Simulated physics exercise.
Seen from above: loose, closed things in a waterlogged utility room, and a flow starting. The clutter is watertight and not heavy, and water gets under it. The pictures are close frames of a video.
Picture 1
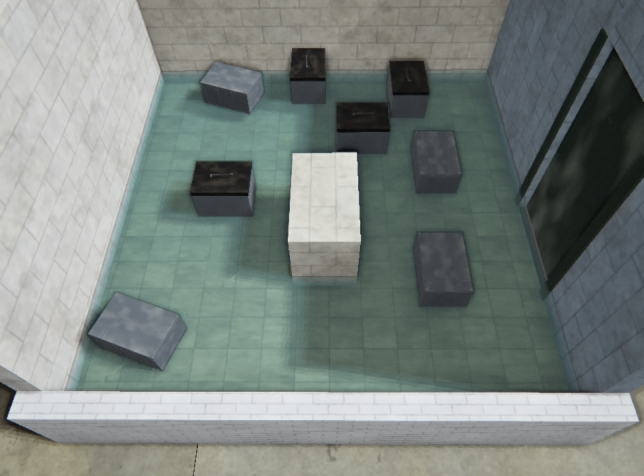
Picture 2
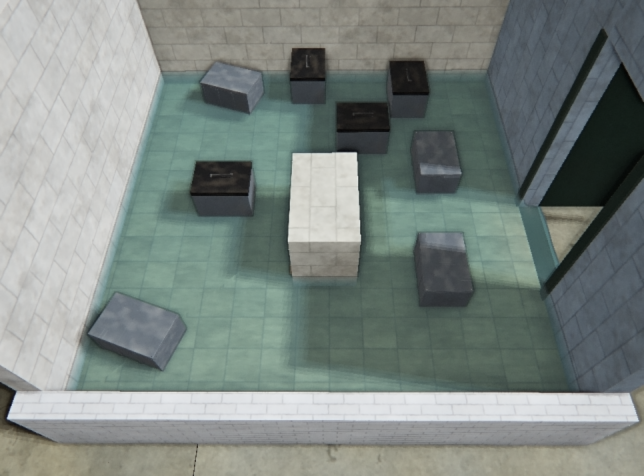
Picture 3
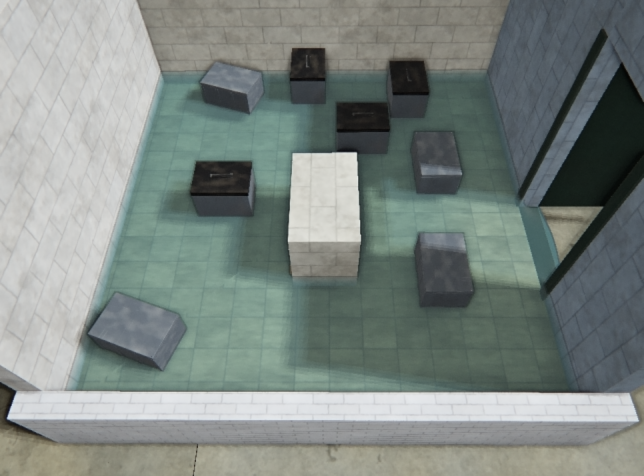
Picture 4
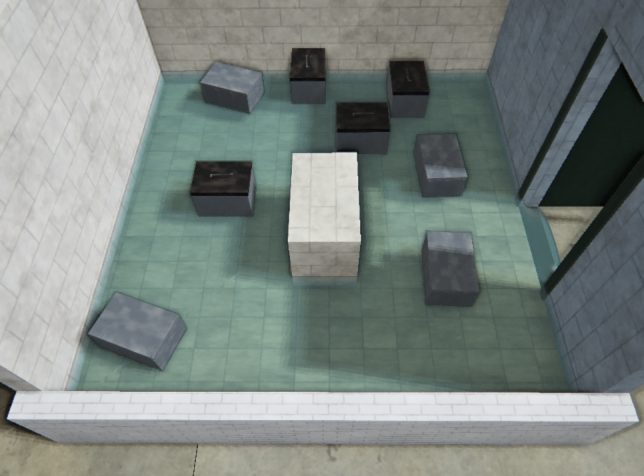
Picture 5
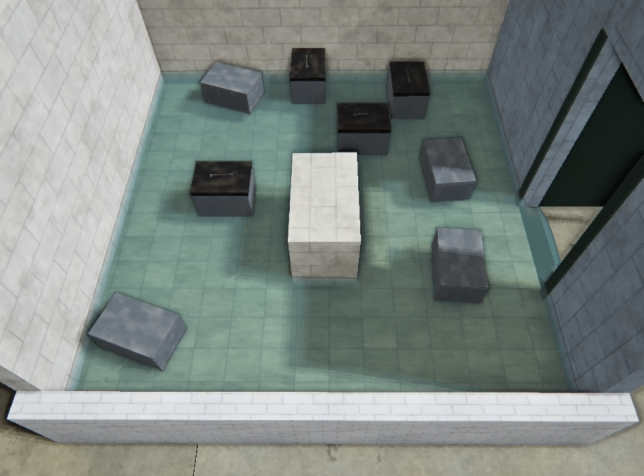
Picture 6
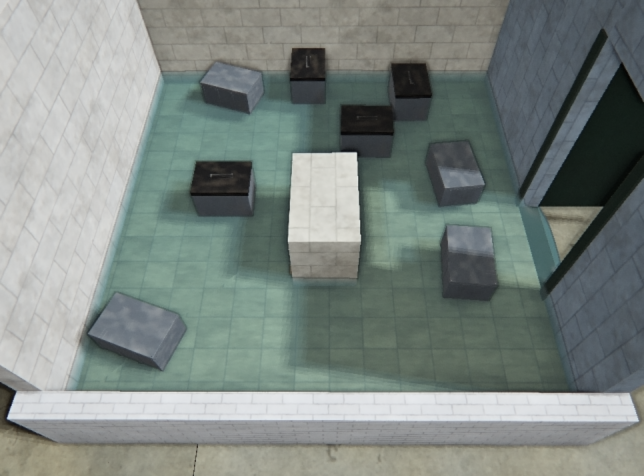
A tiled room with a shallow layer of greenish water is seen from above by a still camera. Grey crates, some with black tops, stand around a pale block in the middle, with a low white wall in front and a dark doorway at right. The doorway opens, then the two plain grey crates on the right drift slightly rightward, turning a little, while the others barely move.
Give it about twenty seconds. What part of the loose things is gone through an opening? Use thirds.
It is between one and two thirds.
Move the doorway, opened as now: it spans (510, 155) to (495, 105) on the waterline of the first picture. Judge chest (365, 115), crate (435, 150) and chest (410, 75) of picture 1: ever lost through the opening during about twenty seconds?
One after the other: Washed out, washed out, through.
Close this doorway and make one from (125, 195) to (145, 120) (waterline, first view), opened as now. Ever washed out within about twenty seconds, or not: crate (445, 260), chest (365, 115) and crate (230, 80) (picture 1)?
In that order: Still in, out, gone.
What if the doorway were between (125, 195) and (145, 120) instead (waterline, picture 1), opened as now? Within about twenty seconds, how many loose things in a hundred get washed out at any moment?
Close to 60 %.
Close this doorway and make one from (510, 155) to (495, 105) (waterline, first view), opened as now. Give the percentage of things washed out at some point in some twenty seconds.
I make it 60 per cent.
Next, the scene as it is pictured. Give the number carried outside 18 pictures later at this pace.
That makes 2.
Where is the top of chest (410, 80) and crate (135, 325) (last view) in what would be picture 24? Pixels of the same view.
At about (462, 116) and (164, 333).
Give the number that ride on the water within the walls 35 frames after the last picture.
I count 4.
A moment on, 0 of 8 are out; 8 afloat.
Next, 2 of 8 are out; 6 afloat.
Later, 4 of 8 are out; 4 afloat.
In the end, 4 of 8 are out; 4 afloat.
